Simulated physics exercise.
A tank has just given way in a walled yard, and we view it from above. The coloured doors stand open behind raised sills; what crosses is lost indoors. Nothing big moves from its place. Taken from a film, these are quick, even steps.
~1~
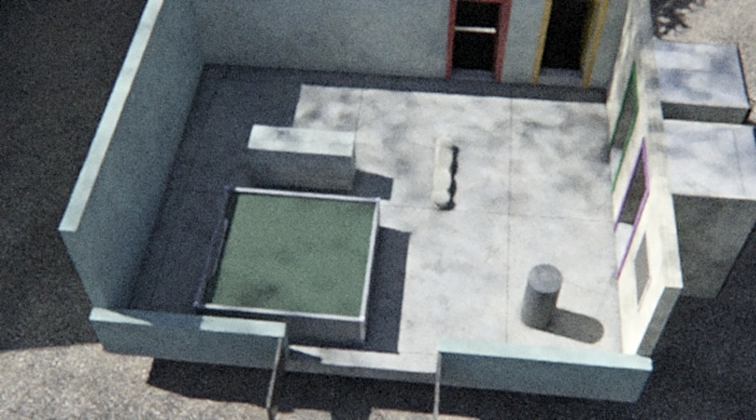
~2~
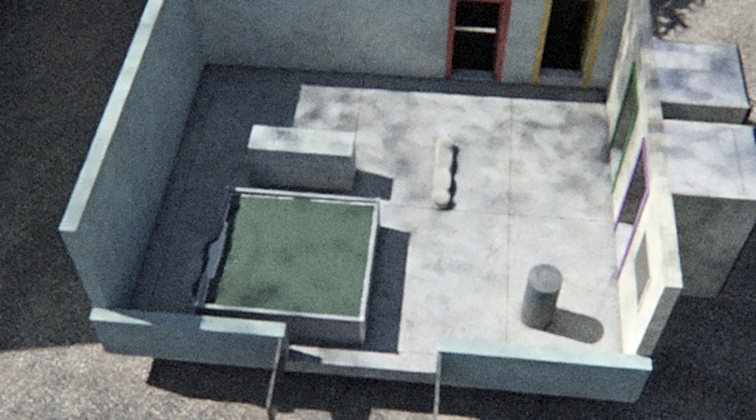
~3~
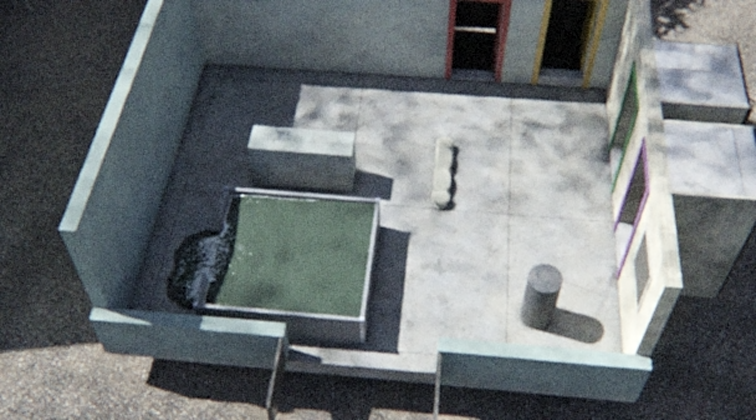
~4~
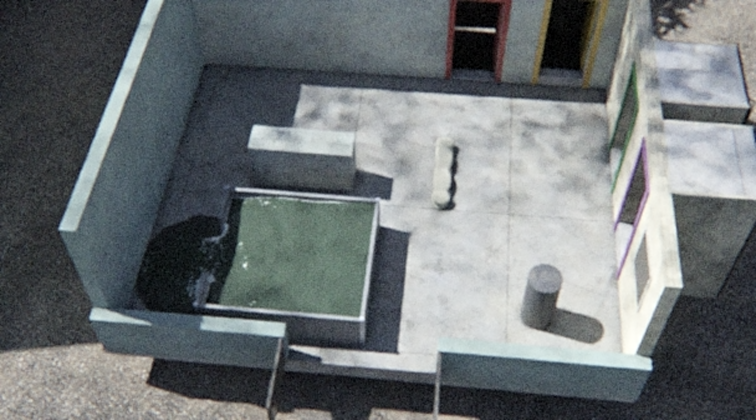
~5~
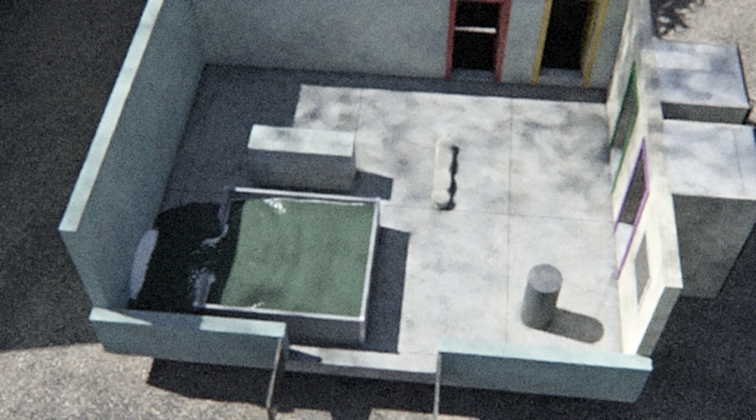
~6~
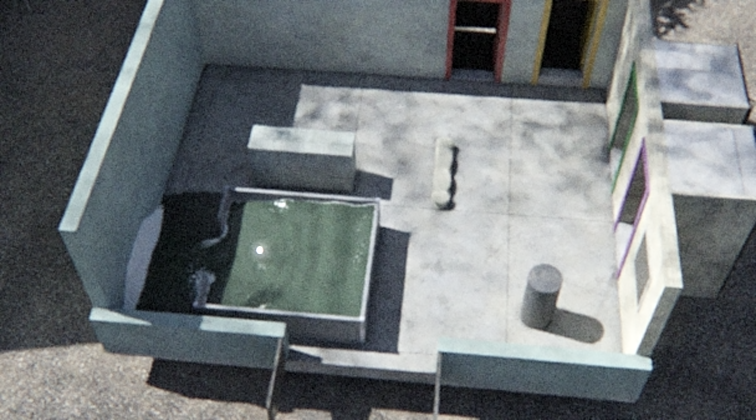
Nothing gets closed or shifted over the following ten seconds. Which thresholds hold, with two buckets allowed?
The purple door is going to allow two buckets or less, the yellow door is going to allow two buckets or less, the red door is going to allow two buckets or less, the green door is going to allow two buckets or less.
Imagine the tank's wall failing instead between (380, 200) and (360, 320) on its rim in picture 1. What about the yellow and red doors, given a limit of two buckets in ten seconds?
Well, the yellow one is swamped, while the red one is swamped.
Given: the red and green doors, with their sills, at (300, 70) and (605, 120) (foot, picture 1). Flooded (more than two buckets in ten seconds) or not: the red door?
Logged - red door ends up higher.
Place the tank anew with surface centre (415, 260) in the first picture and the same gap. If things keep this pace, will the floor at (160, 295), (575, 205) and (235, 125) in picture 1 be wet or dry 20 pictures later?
One after the other: Reached, untouched, reached.
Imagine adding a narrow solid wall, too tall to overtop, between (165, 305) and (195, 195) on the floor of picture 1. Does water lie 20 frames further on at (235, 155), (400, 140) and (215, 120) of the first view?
Log, spots one to three: Swamped; spared; swamped.
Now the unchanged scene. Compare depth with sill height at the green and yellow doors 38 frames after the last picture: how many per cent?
0 and 10 %, in that order.
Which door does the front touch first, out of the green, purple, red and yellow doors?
The red one.
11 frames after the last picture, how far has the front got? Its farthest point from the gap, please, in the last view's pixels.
(206, 63).
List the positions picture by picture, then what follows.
The first frame shows still water in the water tank at (291, 253).
In the second frame, the front is at a hidden place, out from the gap at (218, 263).
In the third frame, the front is at (173, 290), out from the gap at (218, 263).
In the fourth frame, water pours out at (219, 263) and has run to (140, 273).
In the fifth frame, the front is at (157, 218), out from the gap at (219, 263).
In the sixth frame, water pours out at (218, 262) and has run to (163, 200).
A moment on, water covers 10 % of the floor; the purple door not reached, the yellow door not reached, the red door not reached, the green door not reached.
Next, water covers 20 % of the floor; the purple door not reached, the yellow door not reached, the red door not reached, the green door not reached.
Then, water covers 35 % of the floor; the purple door not reached, the yellow door not reached, the red door not reached, the green door not reached.
Later, water covers 55 % of the floor; the purple door not reached, the yellow door wet at the sill, nothing in, the red door wet at the sill, nothing in, the green door not reached.
In the end, water covers 85 % of the floor; the purple door wet at the sill, nothing in, the yellow door wet at the sill, nothing in, the red door wet at the sill, nothing in, the green door wet at the sill, nothing in.
